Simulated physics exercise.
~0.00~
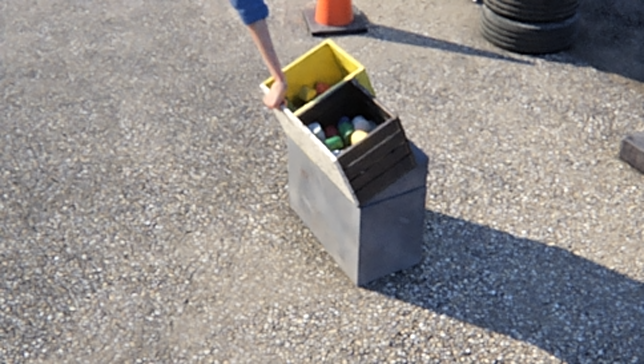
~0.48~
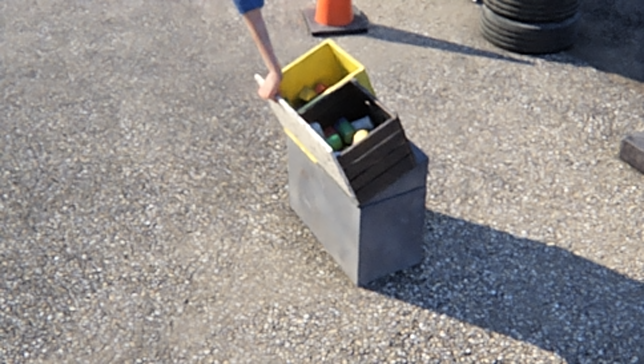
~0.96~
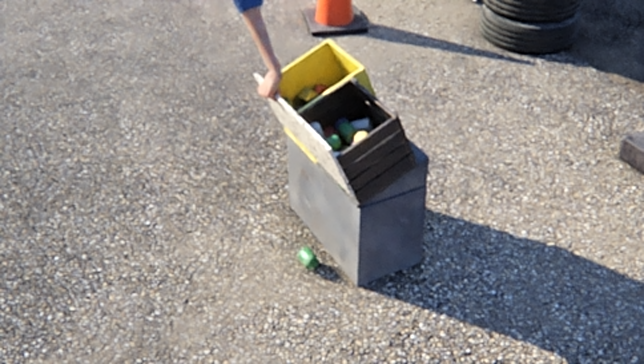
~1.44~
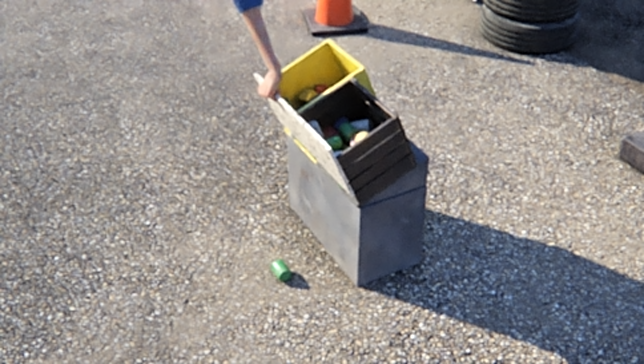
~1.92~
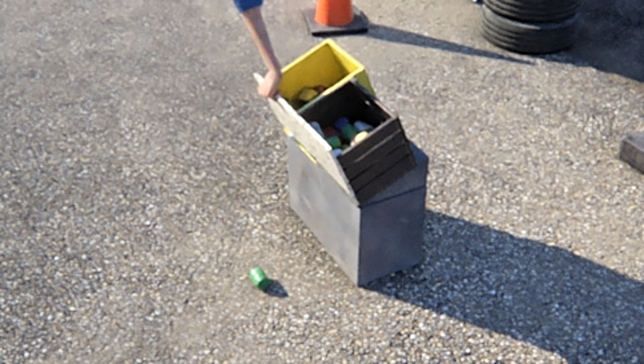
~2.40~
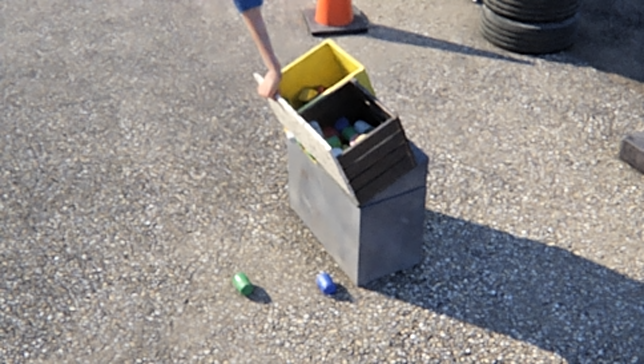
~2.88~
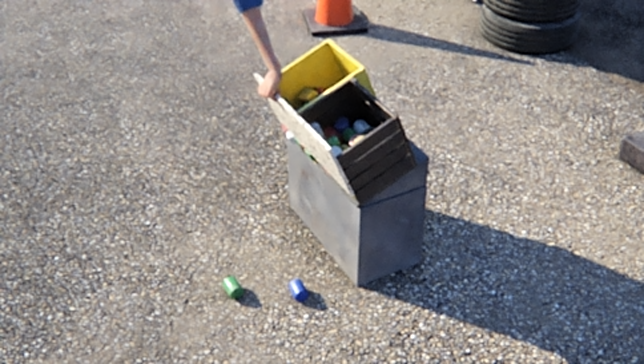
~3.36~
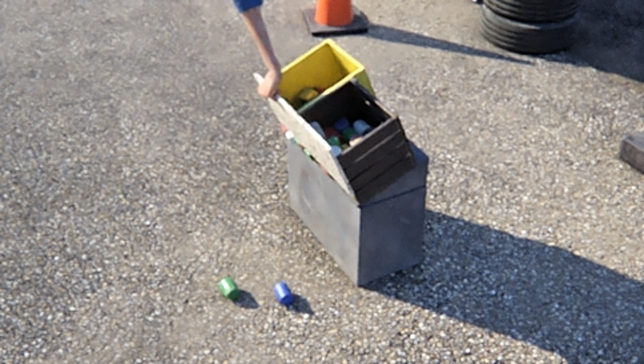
The clip opens on sunlit, gravelly pavement, where a yellow hopper and a black hopper sit tilted on a grey stand, with an orange cone and stacked tires behind. A hand at the upper left grips the leaning gate and shifts it slightly upward, then holds it there. A green jar drops to the ground beside the stand and rolls left. As it slows, a blue jar lands near the base and rolls the same way. At the end, both lie on their sides on the pavement, while the remaining pieces stay in the hoppers.
